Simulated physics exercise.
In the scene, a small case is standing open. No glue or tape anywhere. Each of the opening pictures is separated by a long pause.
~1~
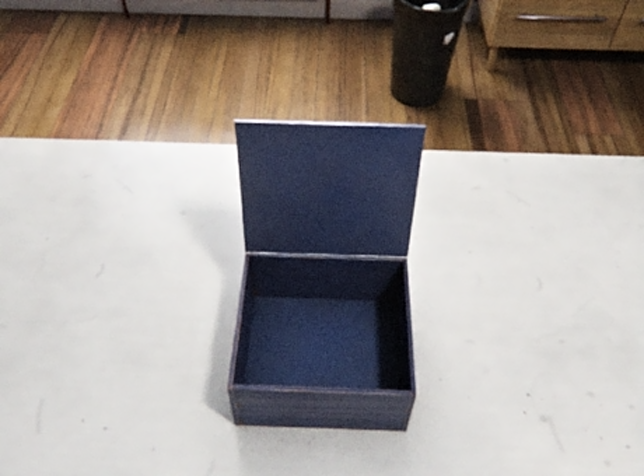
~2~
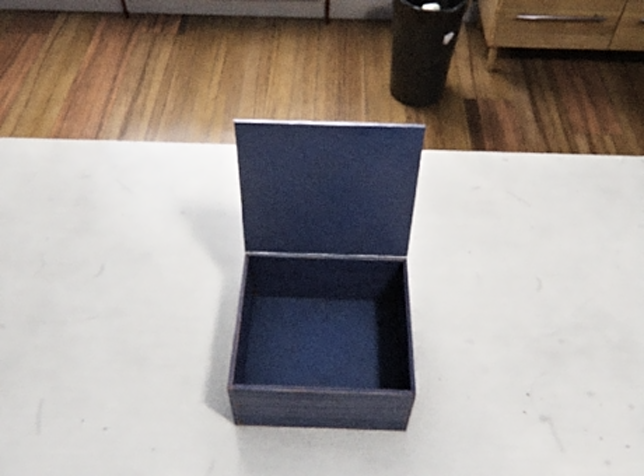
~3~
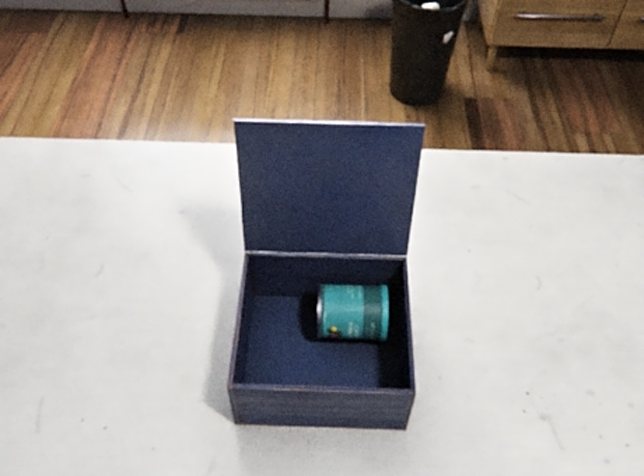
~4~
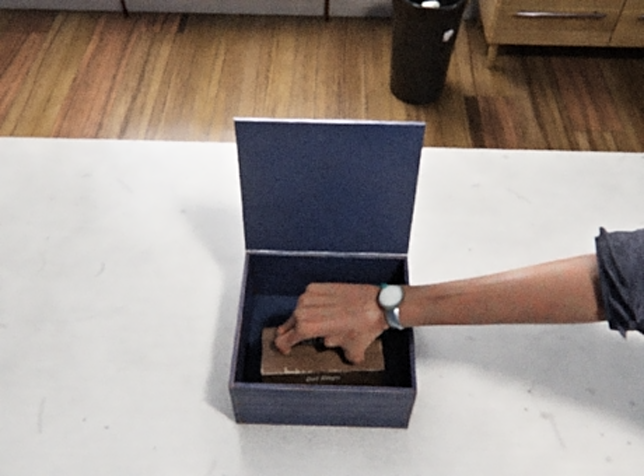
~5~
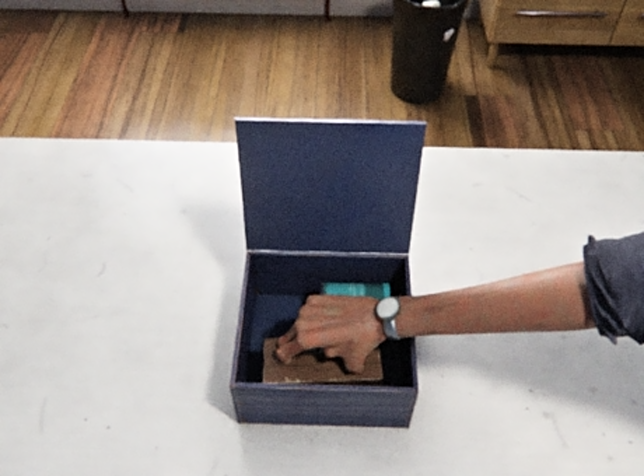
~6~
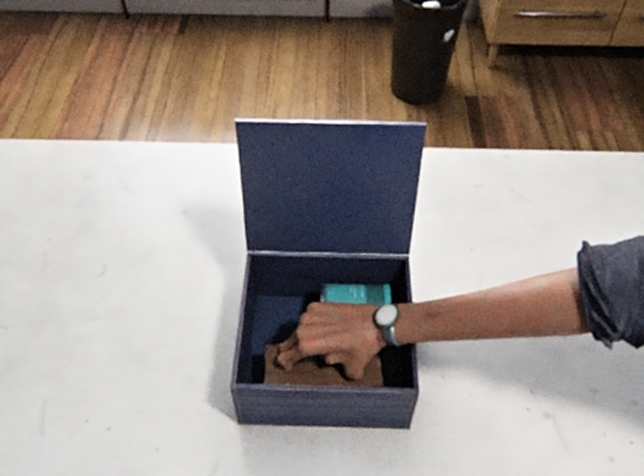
A turquoise tin appears in the open, empty dark blue box on the white table; then a hand with a wristwatch, reaching in from the right, lowers a brown carton into the box in front of the tin, still holding it.
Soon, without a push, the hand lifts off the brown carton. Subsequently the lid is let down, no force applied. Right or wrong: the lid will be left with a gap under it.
Wrong, it closes.
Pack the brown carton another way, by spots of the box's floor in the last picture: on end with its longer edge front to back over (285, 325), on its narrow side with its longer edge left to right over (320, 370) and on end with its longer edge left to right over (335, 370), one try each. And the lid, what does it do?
On the first go the lid is stopped short, on the second it comes to rest closed, on the third it is stopped short.
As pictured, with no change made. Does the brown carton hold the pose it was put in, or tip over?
As it turns out, it keeps its original angle.
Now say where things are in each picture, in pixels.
The last thing is not in view yet, in the first frame.
The last thing is not in view yet, in the second frame.
The last thing is not in view yet; turquoise tin (352, 312), in the third frame.
Coming down; brown carton (322, 360), in the fourth frame.
Coming down; brown carton (322, 370), in the fifth frame.
Put in, still held, in the sixth frame.
Then, 1.20 s past the last view, lid starting down.
Then, 1.60 s past the last view, lid 57° above the rim.
Then, 1.80 s past the last view, lid 37° above the rim.
Then, 2.00 s past the last view, lid 14° above the rim.
Finally, lid shut; both still in place. Final places as the last picture's camera would see them, brown carton near (323, 376).
